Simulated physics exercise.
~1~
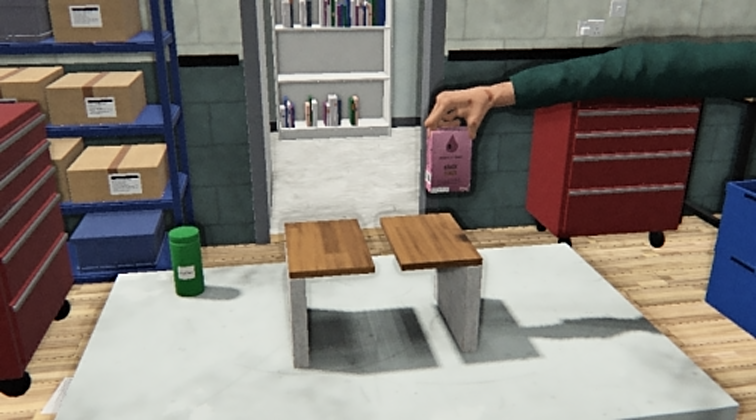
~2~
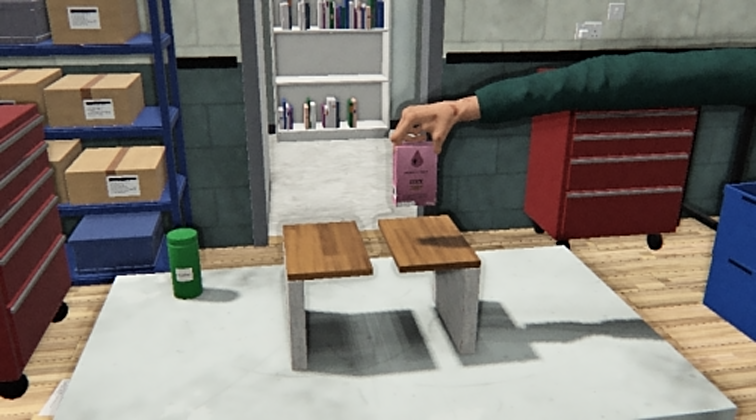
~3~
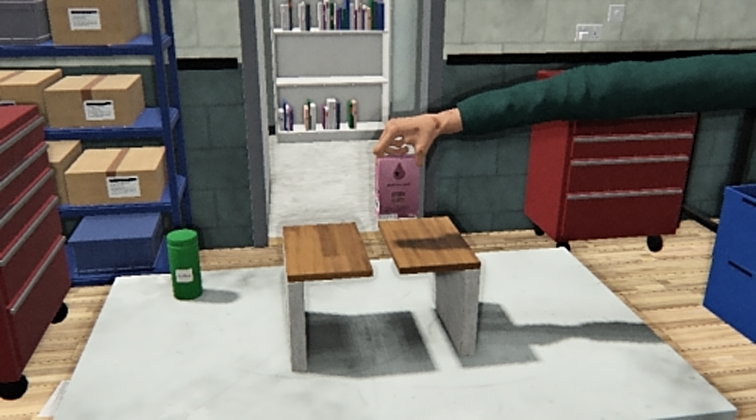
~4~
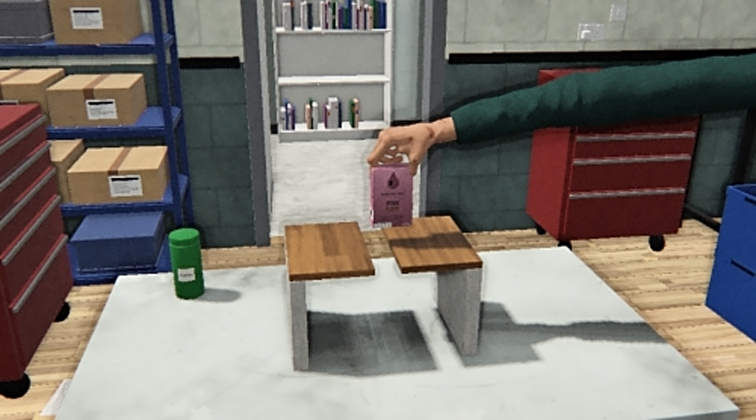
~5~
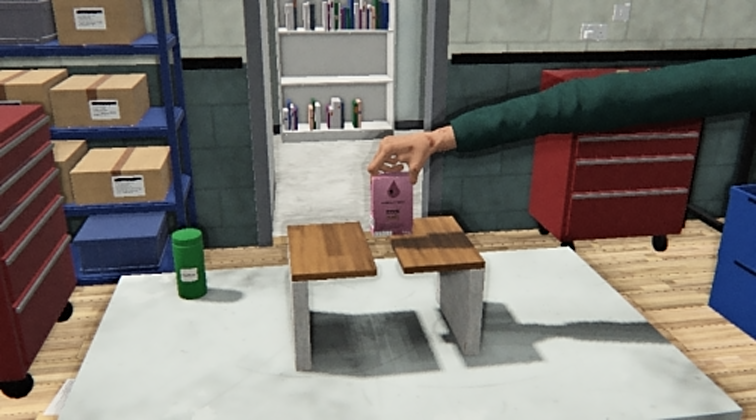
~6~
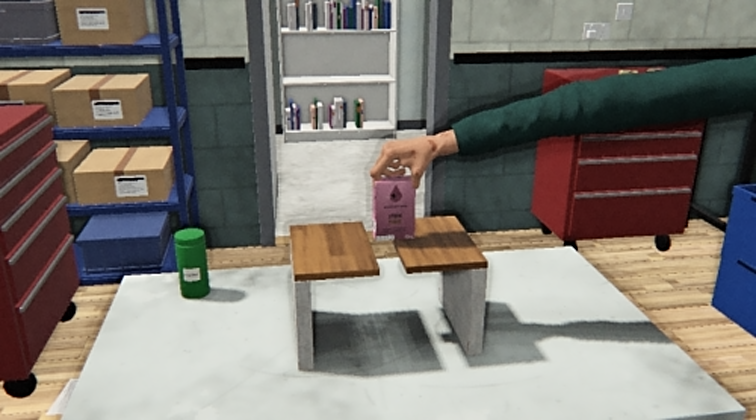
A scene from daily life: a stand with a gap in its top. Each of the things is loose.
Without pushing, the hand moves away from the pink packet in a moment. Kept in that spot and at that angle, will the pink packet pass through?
It stays put on top.
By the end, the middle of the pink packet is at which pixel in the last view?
The object ends up somewhere near (359, 225).
Then, 0.40 s past the last view, pink packet rocked 26° from its first pose near (380, 217).
Then, 0.50 s past the last view, pink packet rocked 62° from its first pose near (372, 222).
Finally, down or leaning hard on the stand or table, pink packet; green jar still in place. Final places as the last picture's camera would see them, pink packet near (359, 224). The packet is caught.
